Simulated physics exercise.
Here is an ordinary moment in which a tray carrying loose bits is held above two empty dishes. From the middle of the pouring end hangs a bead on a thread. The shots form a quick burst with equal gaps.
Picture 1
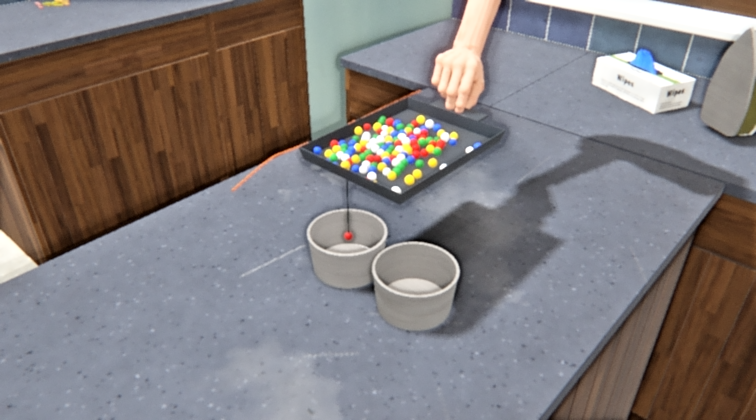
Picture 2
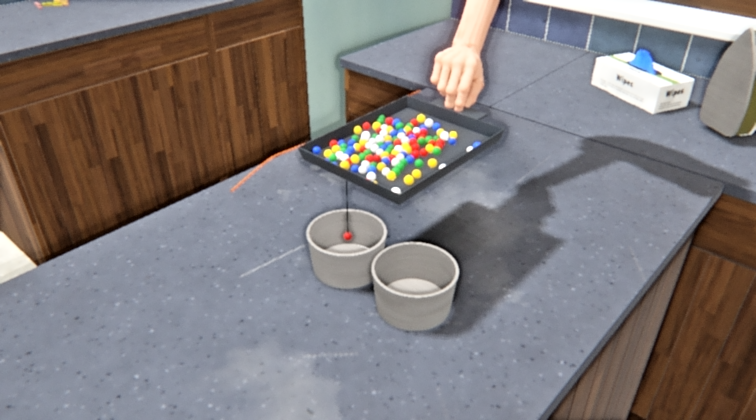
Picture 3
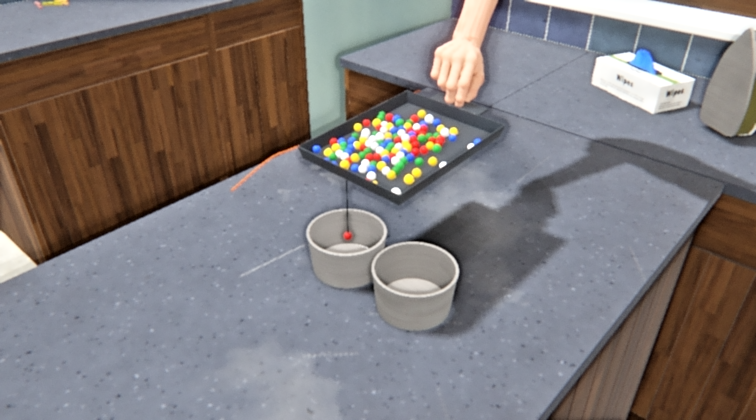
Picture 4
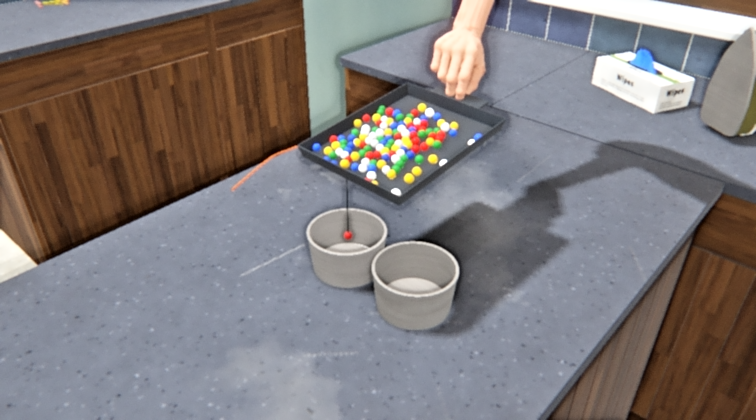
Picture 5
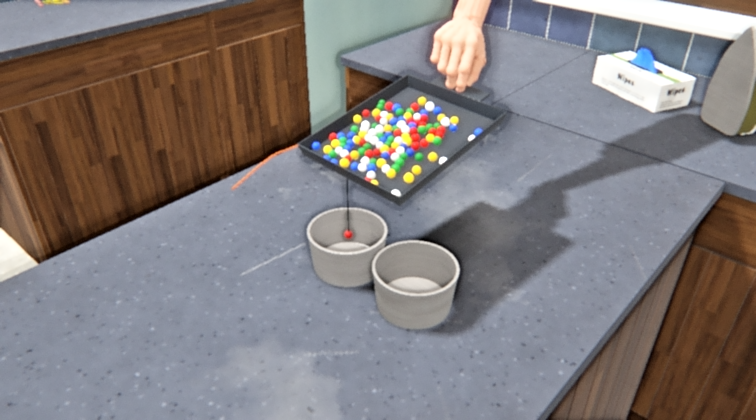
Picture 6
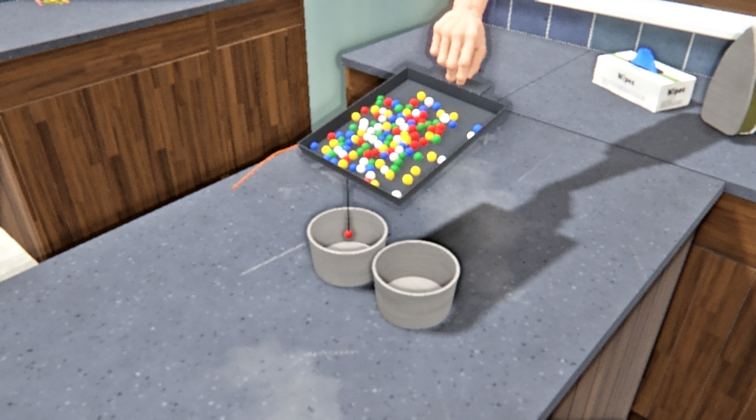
A hand reaches in at the top, at the far end of a dark tray above a speckled blue-grey kitchen counter, seen from above at an angle. The tray holds red, yellow, green, blue and white beads, with a red bead hanging on a thread below, two grey dishes beneath and a wipes box behind. The tray gradually tilts slightly, its load shifting a little, while the camera stays still.
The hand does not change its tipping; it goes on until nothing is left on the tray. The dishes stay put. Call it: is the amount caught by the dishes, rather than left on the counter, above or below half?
Below half.
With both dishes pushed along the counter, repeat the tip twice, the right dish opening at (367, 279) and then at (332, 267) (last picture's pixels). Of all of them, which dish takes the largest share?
Right side first, Right side second.
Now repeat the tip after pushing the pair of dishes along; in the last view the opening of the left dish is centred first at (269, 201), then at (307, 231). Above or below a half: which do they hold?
First place: Short of half; second place: Beyond half.
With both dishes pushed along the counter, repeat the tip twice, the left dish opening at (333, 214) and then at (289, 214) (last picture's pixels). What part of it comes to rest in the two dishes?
Close to 0 in a hundred, then close to 20 in a hundred.
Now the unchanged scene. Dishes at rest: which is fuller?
Winning side: Right of the pair.
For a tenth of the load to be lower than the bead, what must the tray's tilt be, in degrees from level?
Close to 65° of tilt at that moment.
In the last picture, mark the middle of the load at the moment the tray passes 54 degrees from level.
Near (373, 163).
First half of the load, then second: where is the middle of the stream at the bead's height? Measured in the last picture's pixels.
I'd say around (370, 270) at first, then around (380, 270).
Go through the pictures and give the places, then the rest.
In the first picture, corners of the pouring end near (303, 147) and (400, 191), level; middle of the load near (392, 149), round plastic beads; left dish near (320, 263); right dish near (388, 304); bead on its thread near (349, 236).
In the second picture, corners of the pouring end near (303, 147) and (399, 191), level; middle of the load near (391, 149).
In the third picture, corners of the pouring end near (303, 146) and (399, 192), tipped barely, lowest at the right corner; middle of the load near (391, 146).
In the fourth picture, corners of the pouring end near (302, 145) and (399, 193), tipped a little, lowest at the right corner; middle of the load near (391, 143).
In the fifth picture, corners of the pouring end near (302, 144) and (399, 194), tipped a little, lowest at the right corner; middle of the load near (391, 140).
In the sixth picture, corners of the pouring end near (302, 143) and (399, 195), tipped a little, lowest at the right corner; middle of the load near (390, 139), the bulk on the move; left dish near (320, 261); right dish near (388, 302).
Shortly afterwards, tray tipped steeply; all but a few on the tray; only a few in the air.
Next, tray tipped right over; a little on the tray; near a quarter in the right dish; near two thirds outside both; a little in the air.
Some moments later, tray tipped past a quarter turn; near a quarter in the right dish; near two thirds outside both.
In the end, tray tipped past a quarter turn; near a quarter in the right dish; none at all in the left dish; near two thirds outside both.
